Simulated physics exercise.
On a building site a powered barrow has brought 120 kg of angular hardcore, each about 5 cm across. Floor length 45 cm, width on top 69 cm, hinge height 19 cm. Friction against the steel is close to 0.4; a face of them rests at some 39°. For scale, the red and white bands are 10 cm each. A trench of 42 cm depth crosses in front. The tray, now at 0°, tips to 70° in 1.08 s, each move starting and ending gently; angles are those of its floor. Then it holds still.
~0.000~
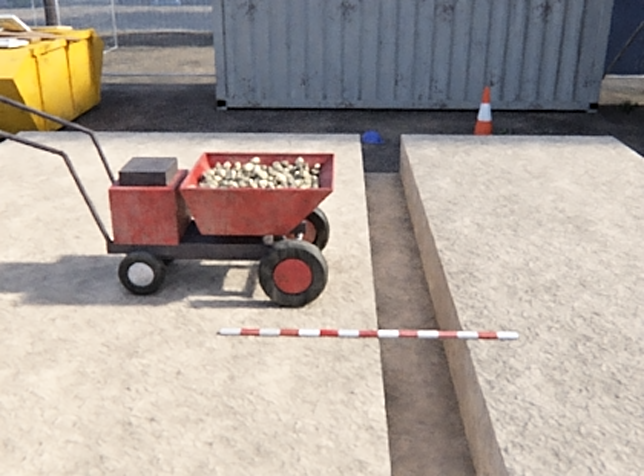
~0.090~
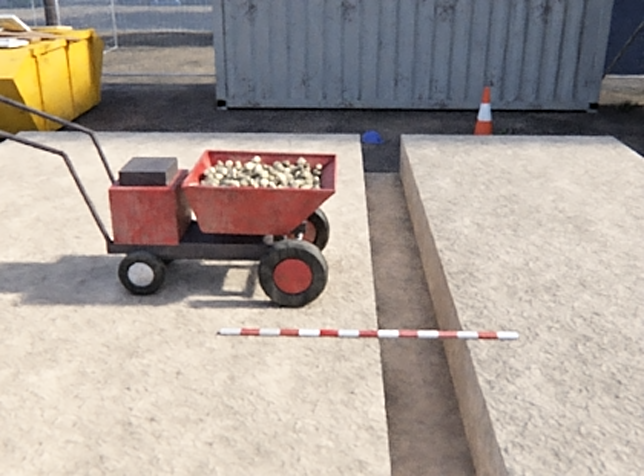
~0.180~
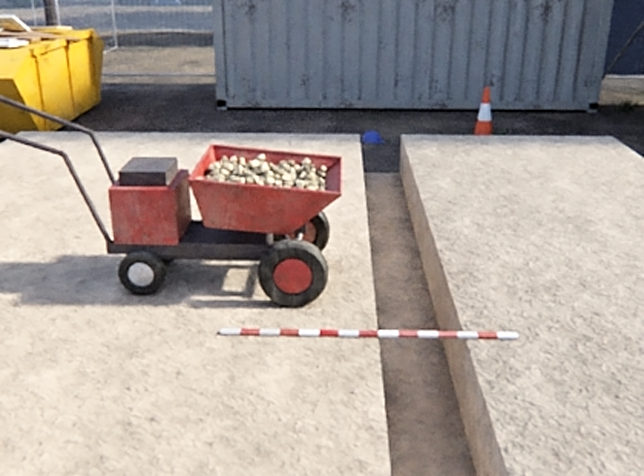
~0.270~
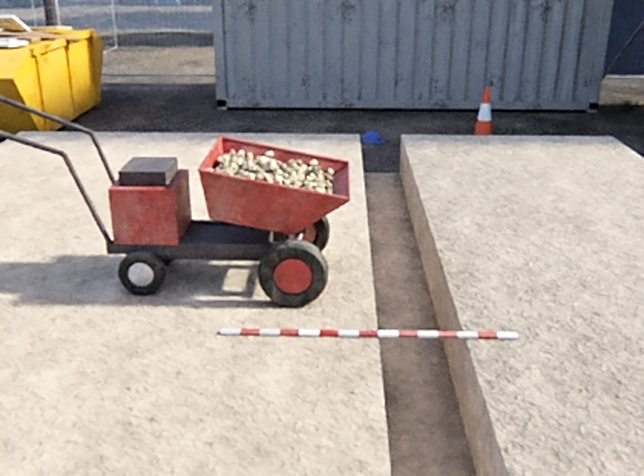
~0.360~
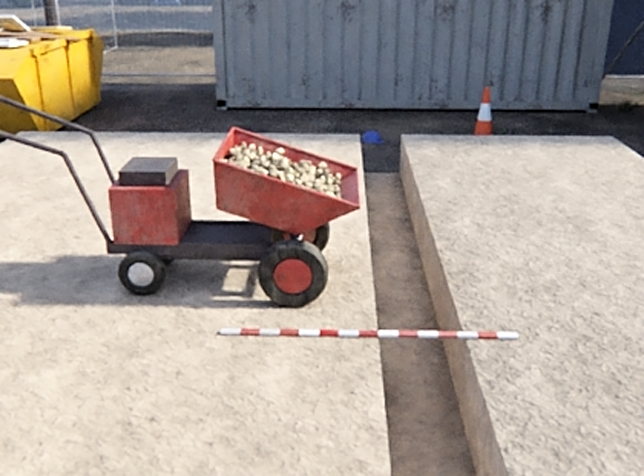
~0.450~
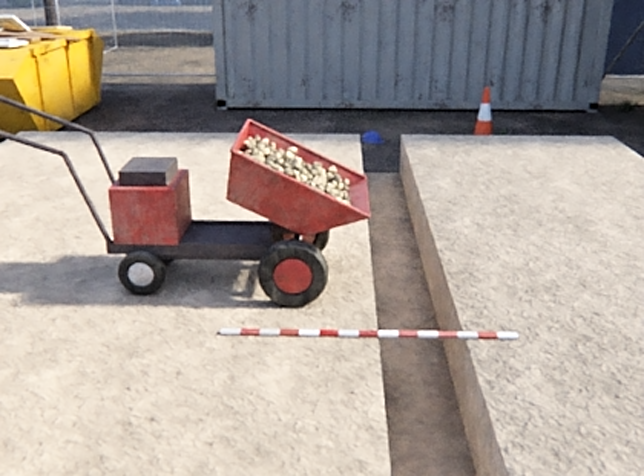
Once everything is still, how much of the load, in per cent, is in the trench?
About 100 per cent.
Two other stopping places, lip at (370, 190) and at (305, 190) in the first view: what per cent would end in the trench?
About 70 and 100 per cent.
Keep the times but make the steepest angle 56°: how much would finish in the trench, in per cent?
It would be near 30 per cent.
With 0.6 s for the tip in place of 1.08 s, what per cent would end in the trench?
In that case some 95 per cent.
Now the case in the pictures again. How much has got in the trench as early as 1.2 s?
About 30 per cent by then.
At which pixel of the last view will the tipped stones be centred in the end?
Their middle is at about (415, 333).
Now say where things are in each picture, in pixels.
In the first picture, the tray is at 0°, its lip at (333, 191); the top of the load is at (267, 170).
The second picture shows lip at (335, 192), floor tilted 1°, highest stones at (258, 169); the stones move at 0.2 m/s on average.
In the third picture, the tray is at 5°, its lip at (341, 195); the top of the load is at (254, 167); the stones move at 0.4 m/s on average.
The fourth picture shows lip at (350, 200), floor tilted 11°, highest stones at (232, 160); the stones move at 0.6 m/s on average.
The fifth picture shows lip at (360, 208), floor tilted 18°, highest stones at (241, 153); the stones move at 0.7 m/s on average.
The sixth picture shows lip at (370, 217), floor tilted 26°, highest stones at (253, 146); the stones move at 0.7 m/s on average.
After 0.8 s the floor is at 59°; 100 % in the tray; the foremost stones are at (389, 244).
After 1.2 s the floor is at 70°; 70 % in the tray, 30 % in the trench; the foremost stones are at (450, 320).
After 1.5 s the floor is at 70°; 30 % in the tray, 70 % in the trench; the foremost stones are at (470, 310).
After 3.5 s the floor is at 70°; 0 % in the tray, 100 % in the trench; the foremost stones are at (470, 310).
